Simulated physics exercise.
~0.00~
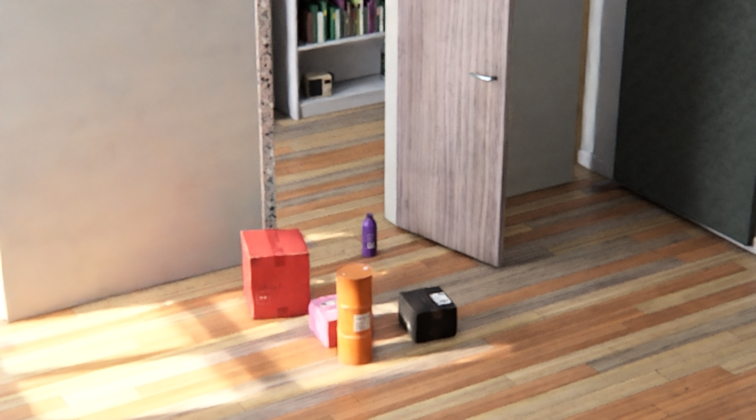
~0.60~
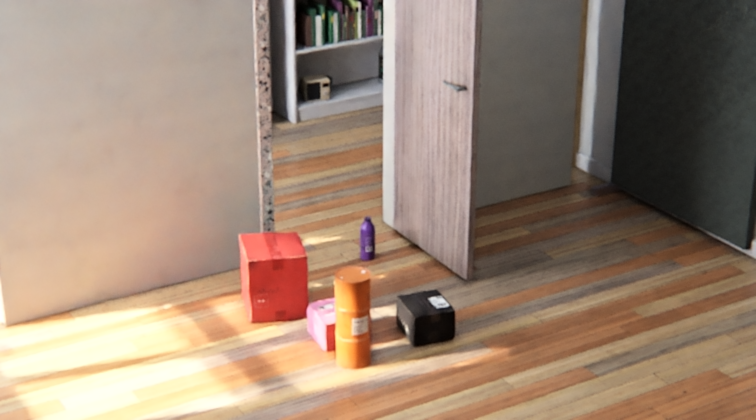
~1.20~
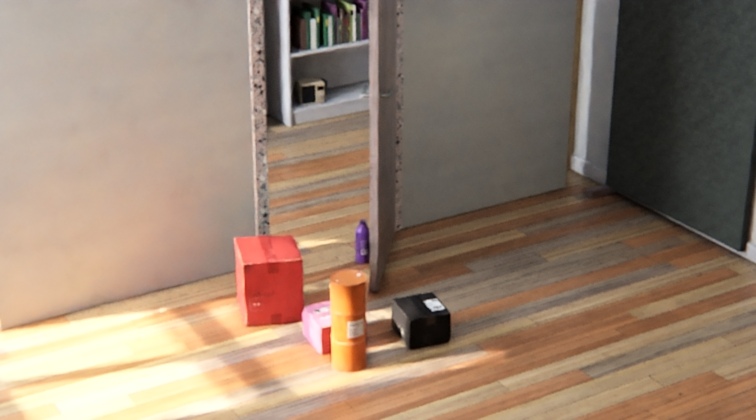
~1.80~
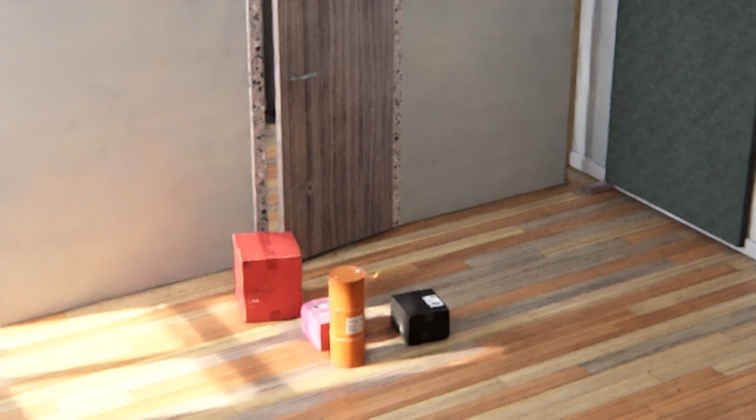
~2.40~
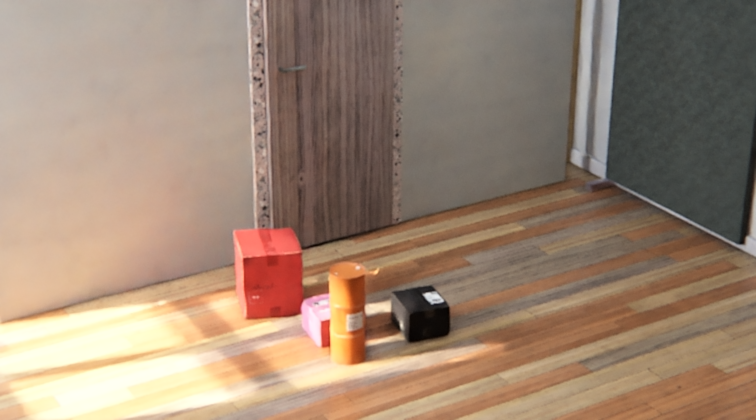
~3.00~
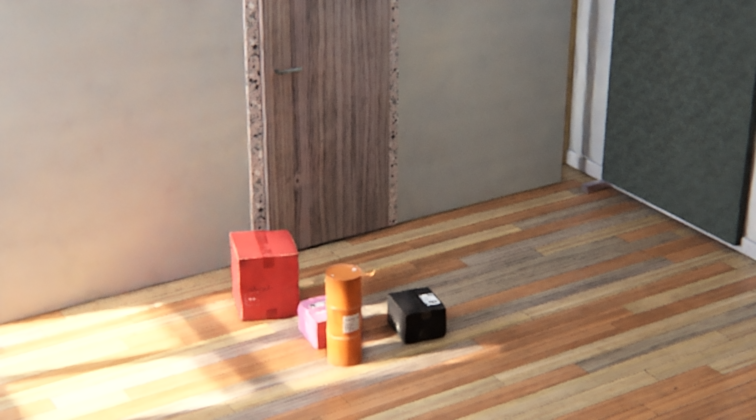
A wooden door swinging shut past a purple bottle, which disappears from view, while boxes and an orange canister stay put.
